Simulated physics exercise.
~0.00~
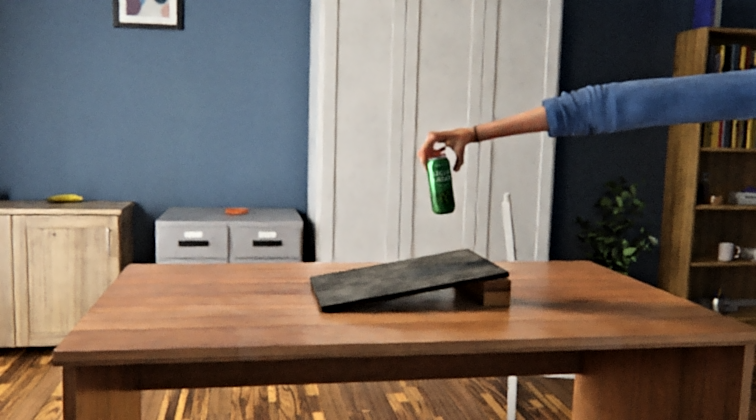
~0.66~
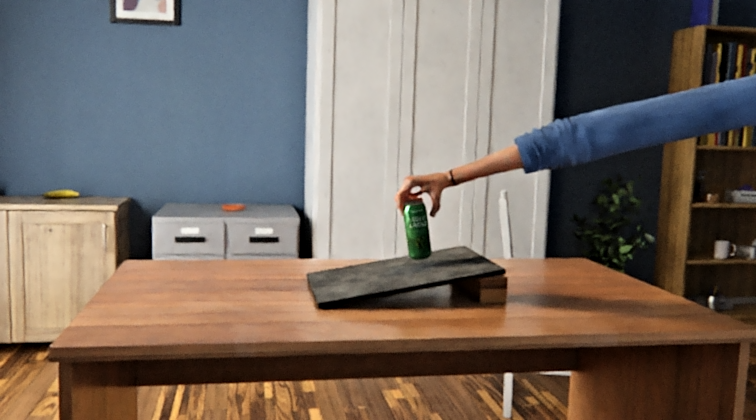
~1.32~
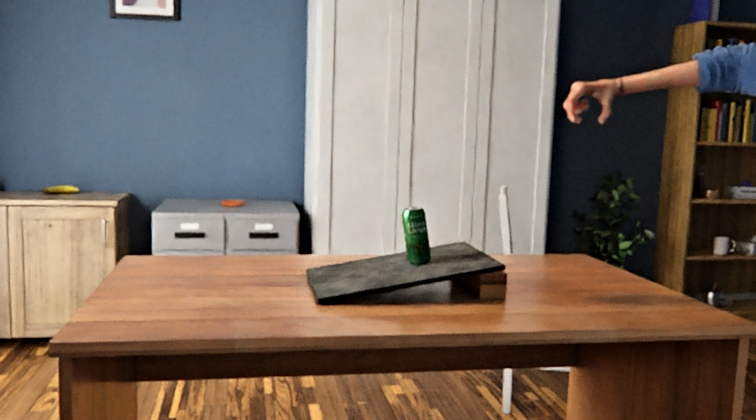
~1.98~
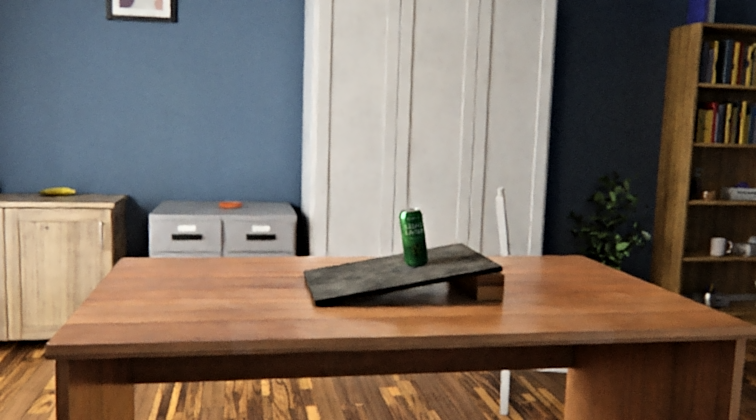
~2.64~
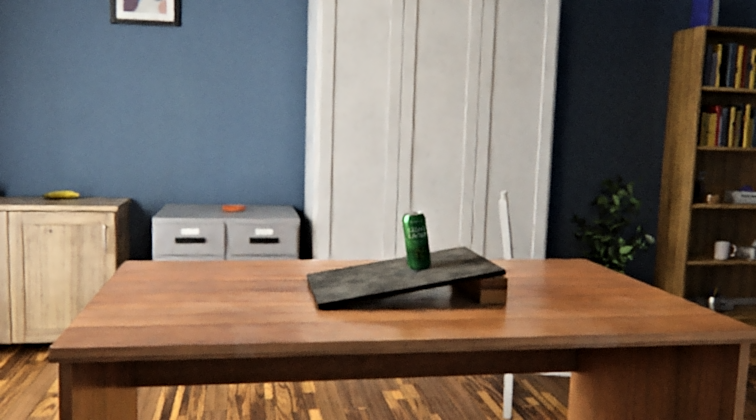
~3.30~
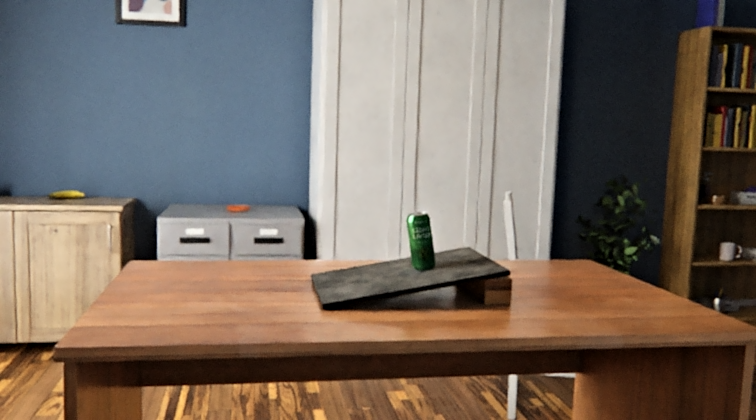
On a wooden table indoors, a hand lowering a green can onto a tilted dark board, letting go, and the can staying put.
